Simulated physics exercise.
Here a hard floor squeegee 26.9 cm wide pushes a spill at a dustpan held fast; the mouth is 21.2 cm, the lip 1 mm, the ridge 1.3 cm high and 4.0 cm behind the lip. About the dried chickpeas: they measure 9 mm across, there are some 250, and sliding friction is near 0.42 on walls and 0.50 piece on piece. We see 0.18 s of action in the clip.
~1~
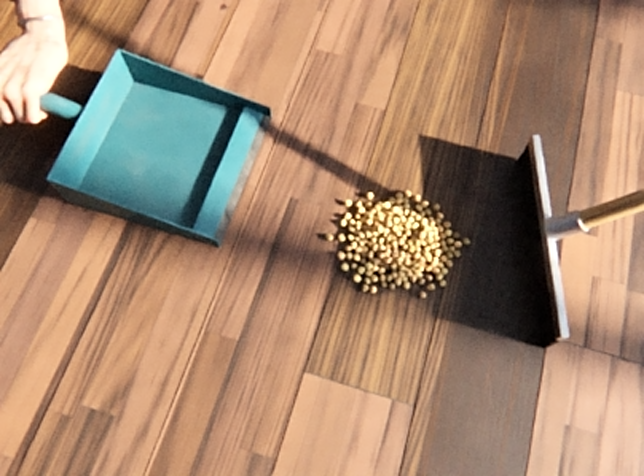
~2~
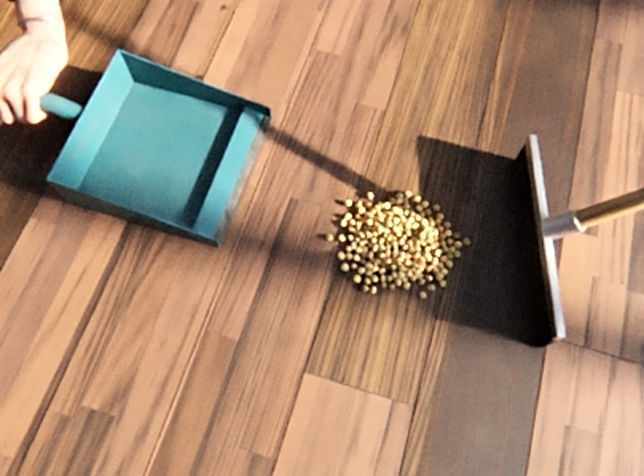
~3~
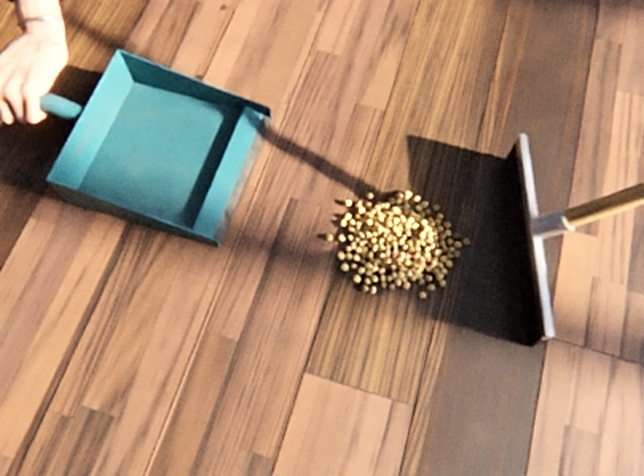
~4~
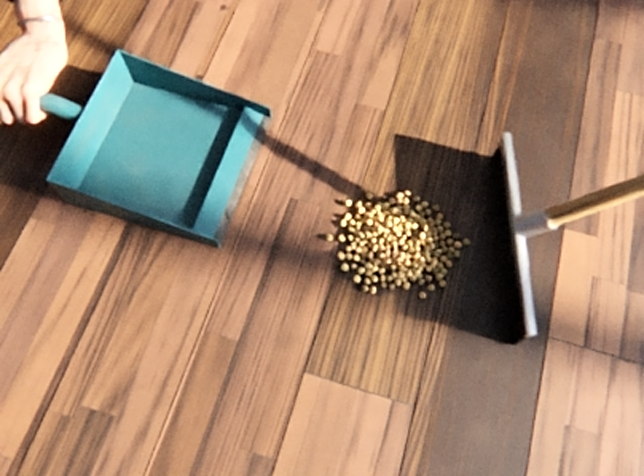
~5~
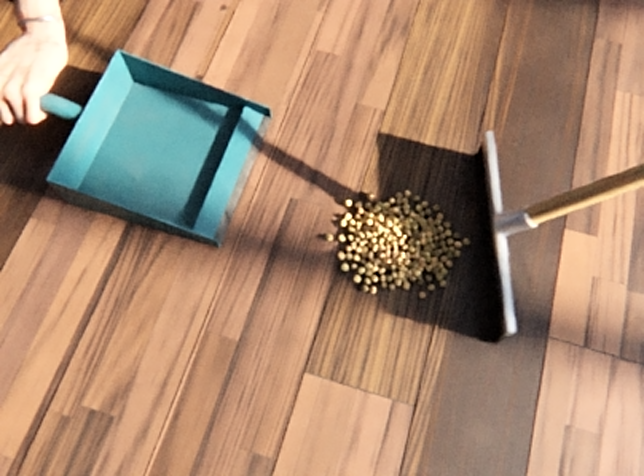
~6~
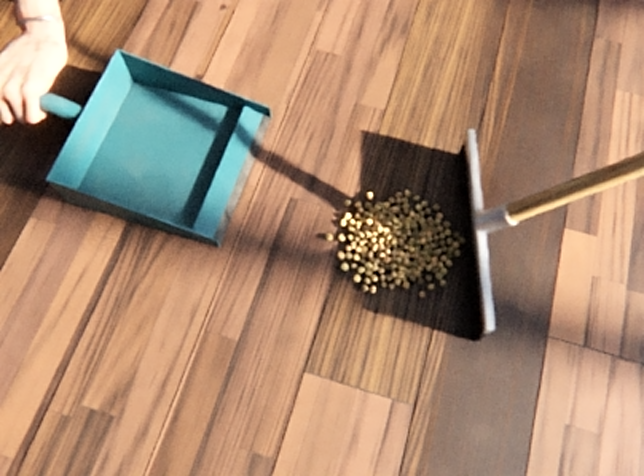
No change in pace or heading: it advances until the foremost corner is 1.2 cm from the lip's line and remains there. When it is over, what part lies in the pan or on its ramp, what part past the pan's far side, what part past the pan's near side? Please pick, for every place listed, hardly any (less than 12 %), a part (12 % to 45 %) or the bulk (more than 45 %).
In the pan or on its ramp: A part, past the pan's far side: Hardly any, past the pan's near side: A part.
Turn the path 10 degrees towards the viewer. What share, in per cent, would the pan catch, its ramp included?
That gives near 25 in a hundred.
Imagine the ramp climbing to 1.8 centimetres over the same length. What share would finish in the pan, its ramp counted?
I'd put it near 15 per cent, ramp counted.
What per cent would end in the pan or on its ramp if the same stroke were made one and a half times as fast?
About 35 per cent.
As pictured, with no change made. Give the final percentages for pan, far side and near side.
The pan holds 20 per cent at the end, the far side 0 per cent and the near side 35 per cent.
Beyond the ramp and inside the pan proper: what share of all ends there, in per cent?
About 0 %.
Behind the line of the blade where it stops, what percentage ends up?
Estimate: Near 0 %.
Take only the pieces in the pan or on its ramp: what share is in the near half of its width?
Something like 80 per cent of the catch.
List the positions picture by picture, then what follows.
Blade from (561, 336) to (533, 142), moved 0.0 cm, 0 of the pieces shifted so far; middle of the pieces at (397, 241); pan at (161, 155), in the first frame.
Blade from (557, 336) to (530, 142), moved 0.4 cm, 0 of the pieces shifted so far; middle of the pieces at (397, 241), in the second frame.
Blade from (546, 335) to (520, 141), moved 1.7 cm, 0 of the pieces shifted so far; middle of the pieces at (397, 241), in the third frame.
Blade from (528, 333) to (505, 140), moved 3.7 cm, 0 of the pieces shifted so far; middle of the pieces at (397, 241), in the fourth frame.
Blade from (508, 331) to (487, 138), moved 6.1 cm, 0 of the pieces shifted so far; middle of the pieces at (397, 241), in the fifth frame.
Blade from (487, 329) to (469, 137), moved 8.5 cm, 1 of the pieces shifted so far; middle of the pieces at (397, 241); pan at (161, 155), in the sixth frame.
Then, 0.21 s after the last picture, middle of the blade 18 cm from the lip; 0 % over the lip, far side 0 %, near side 15 %.
Then, 0.34 s after the last picture, middle of the blade 9 cm from the lip; 0 % over the lip, far side 0 %, near side 25 %.
Then, 0.61 s after the last picture, middle of the blade 5 cm from the lip; 20 % over the lip, far side 0 %, near side 35 %.
In the end, pan 20 %, far side 0 %, near side 35 %, in front of the lip or behind the blade 45 %.
